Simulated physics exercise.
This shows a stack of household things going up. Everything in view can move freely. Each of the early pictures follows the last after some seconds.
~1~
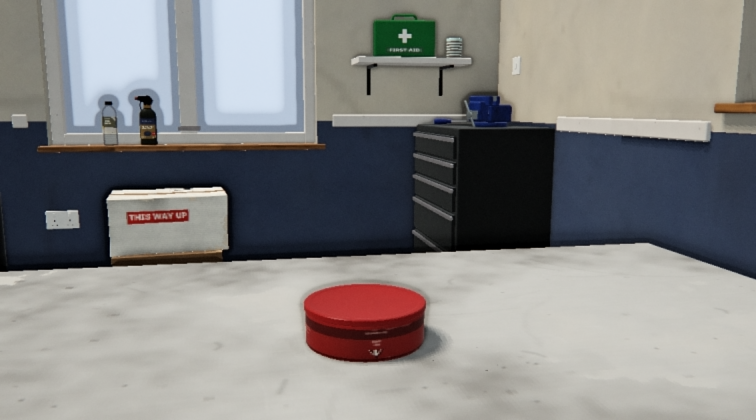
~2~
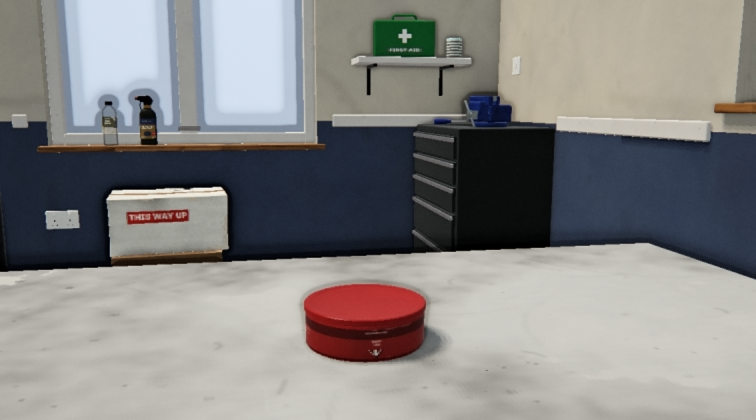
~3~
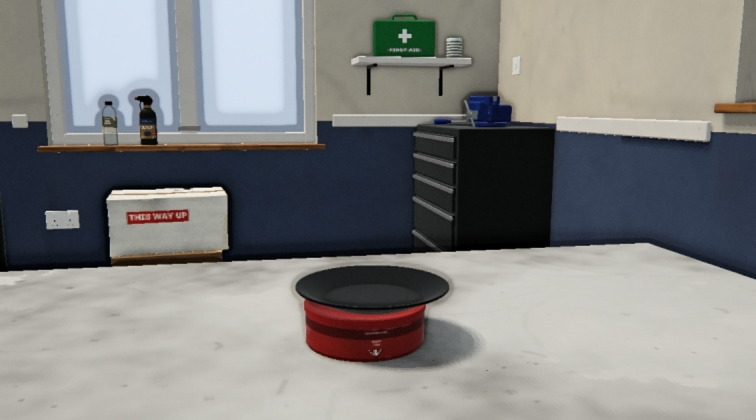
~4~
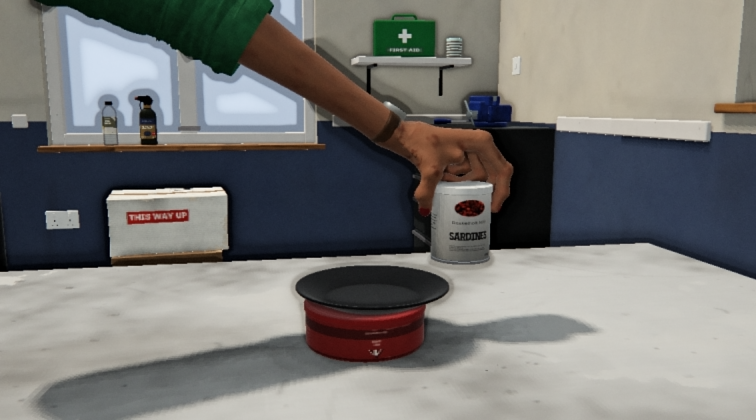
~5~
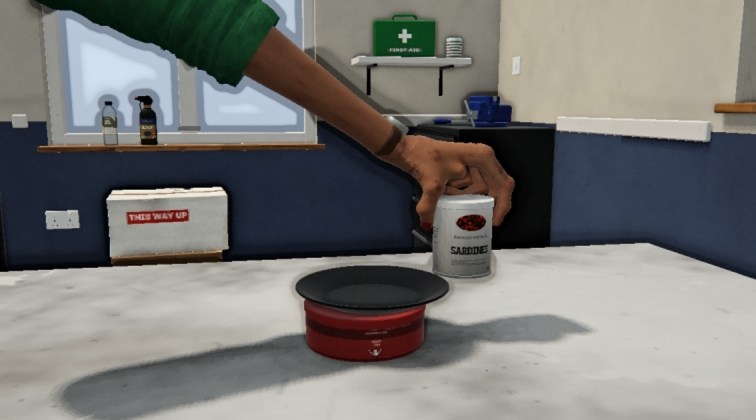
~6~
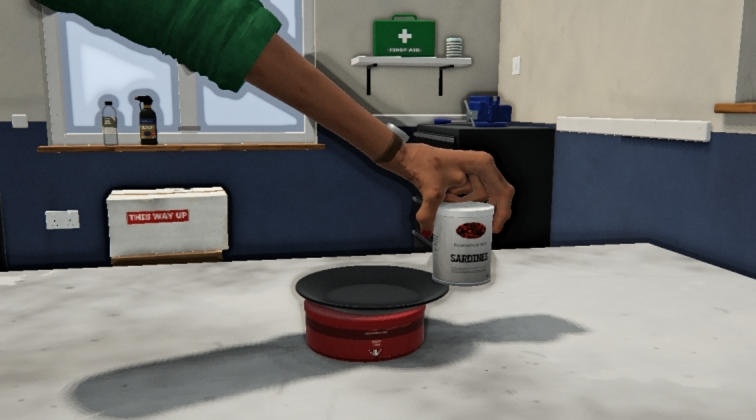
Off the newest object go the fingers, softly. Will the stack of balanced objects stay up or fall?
The stack falls.
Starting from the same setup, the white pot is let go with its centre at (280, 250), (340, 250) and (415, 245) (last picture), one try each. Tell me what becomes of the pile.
Result per try: First toppled, second still standing, third still standing.
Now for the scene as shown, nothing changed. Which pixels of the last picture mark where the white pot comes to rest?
I'd say around (521, 306) in the last view.
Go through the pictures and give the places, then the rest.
In the first picture, the last thing is not in view yet; red tub (365, 320).
In the second picture, the last thing is not in view yet; red tub (365, 320).
In the third picture, the last thing is not in view yet; red tub (365, 320).
In the fourth picture, on its way; white pot (460, 222); red tub (365, 320).
In the fifth picture, on its way; white pot (462, 235); red tub (365, 320).
In the sixth picture, in place under the hand; white pot (462, 243); red tub (365, 320).
Then, 0.30 s past the last view, white pot now fallen.
Then, 0.40 s past the last view, things are still on the move.
Then, 2.00 s past the last view, nothing new.
Finally, fallen, white pot; the other 2 still in place. Final places as the last picture's camera would see them, white pot near (521, 306). The pile loses its balance.
